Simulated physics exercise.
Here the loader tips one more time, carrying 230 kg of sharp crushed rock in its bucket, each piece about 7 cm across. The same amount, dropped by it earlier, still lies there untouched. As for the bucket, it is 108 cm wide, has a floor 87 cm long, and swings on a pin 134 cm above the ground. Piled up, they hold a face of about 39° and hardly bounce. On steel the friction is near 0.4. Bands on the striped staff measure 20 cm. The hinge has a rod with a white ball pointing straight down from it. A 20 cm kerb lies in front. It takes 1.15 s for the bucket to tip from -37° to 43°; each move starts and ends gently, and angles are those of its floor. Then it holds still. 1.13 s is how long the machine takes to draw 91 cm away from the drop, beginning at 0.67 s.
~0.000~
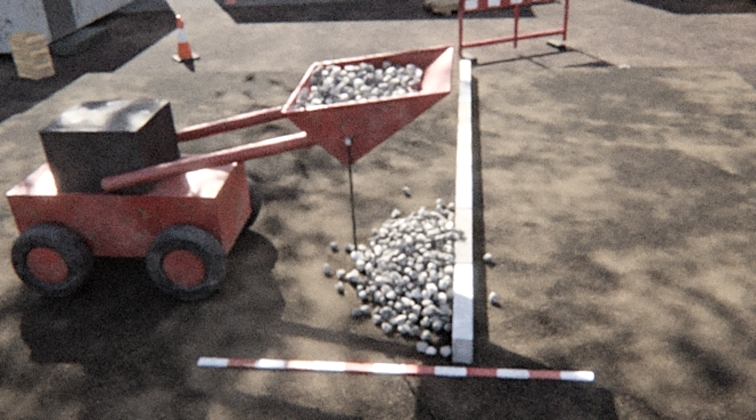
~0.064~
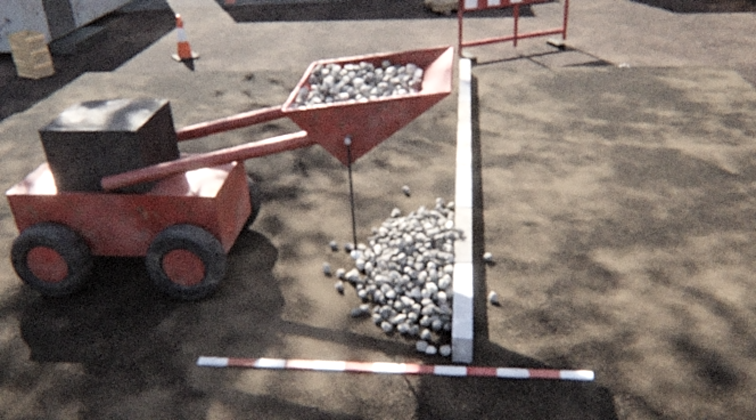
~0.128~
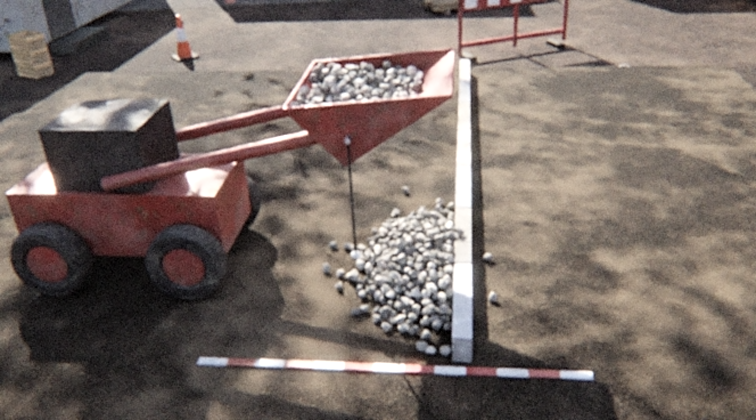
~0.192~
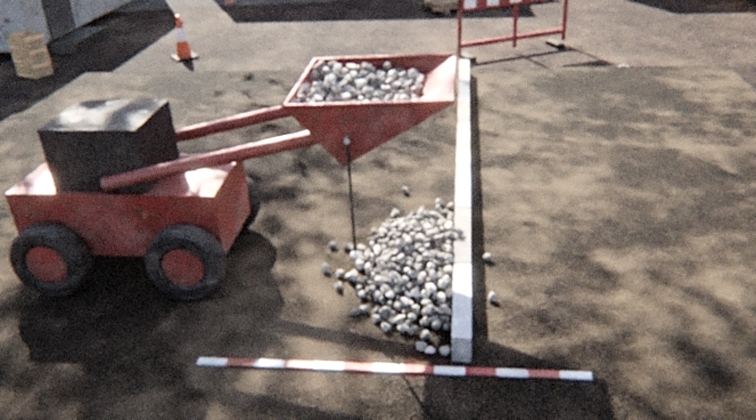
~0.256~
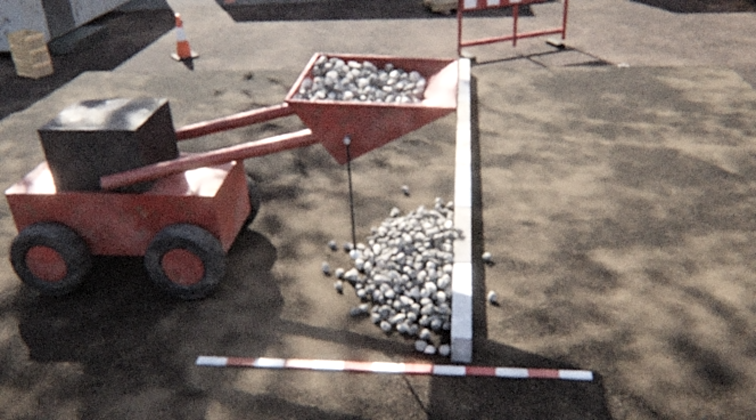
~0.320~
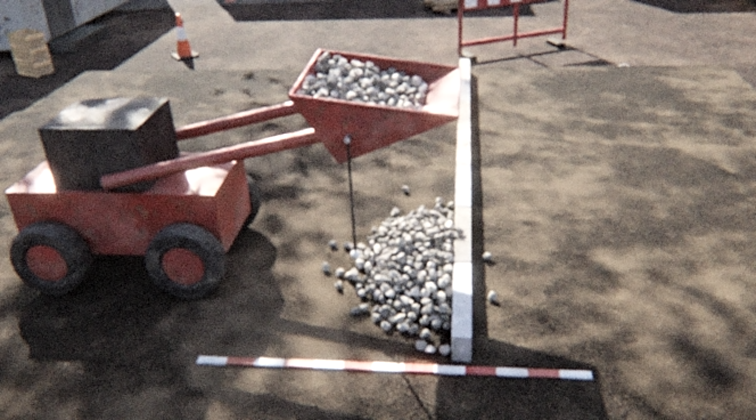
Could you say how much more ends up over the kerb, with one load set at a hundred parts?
I'd put it at 1 parts in every hundred.
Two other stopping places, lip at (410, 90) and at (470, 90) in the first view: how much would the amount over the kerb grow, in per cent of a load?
The first would add around 0 per cent, the second around 5 per cent.
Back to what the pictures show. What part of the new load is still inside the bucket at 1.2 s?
Reading: Near 20 % of the load.
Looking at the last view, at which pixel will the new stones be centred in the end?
Their middle is at about (392, 250).
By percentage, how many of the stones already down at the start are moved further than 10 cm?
Close to 0 in a hundred of them.
After 0.9 s the floor is at 30°; in per cent of one load, 100 in the bucket, 100 on this side of the kerb; the foremost stones are at (461, 263).
After 1.2 s the floor is at 43°; in per cent of one load, 18 in the bucket, 182 on this side of the kerb; the foremost stones are at (461, 262).
After 2.2 s the floor is at 43°; in per cent of one load, 0 in the bucket, 198 on this side of the kerb, 2 over the kerb; the foremost stones are at (500, 266).
After 4.7 s the floor is at 43°; in per cent of one load, 0 in the bucket, 198 on this side of the kerb, 2 over the kerb; the foremost stones are at (500, 266). Net gain over the kerb, 1.
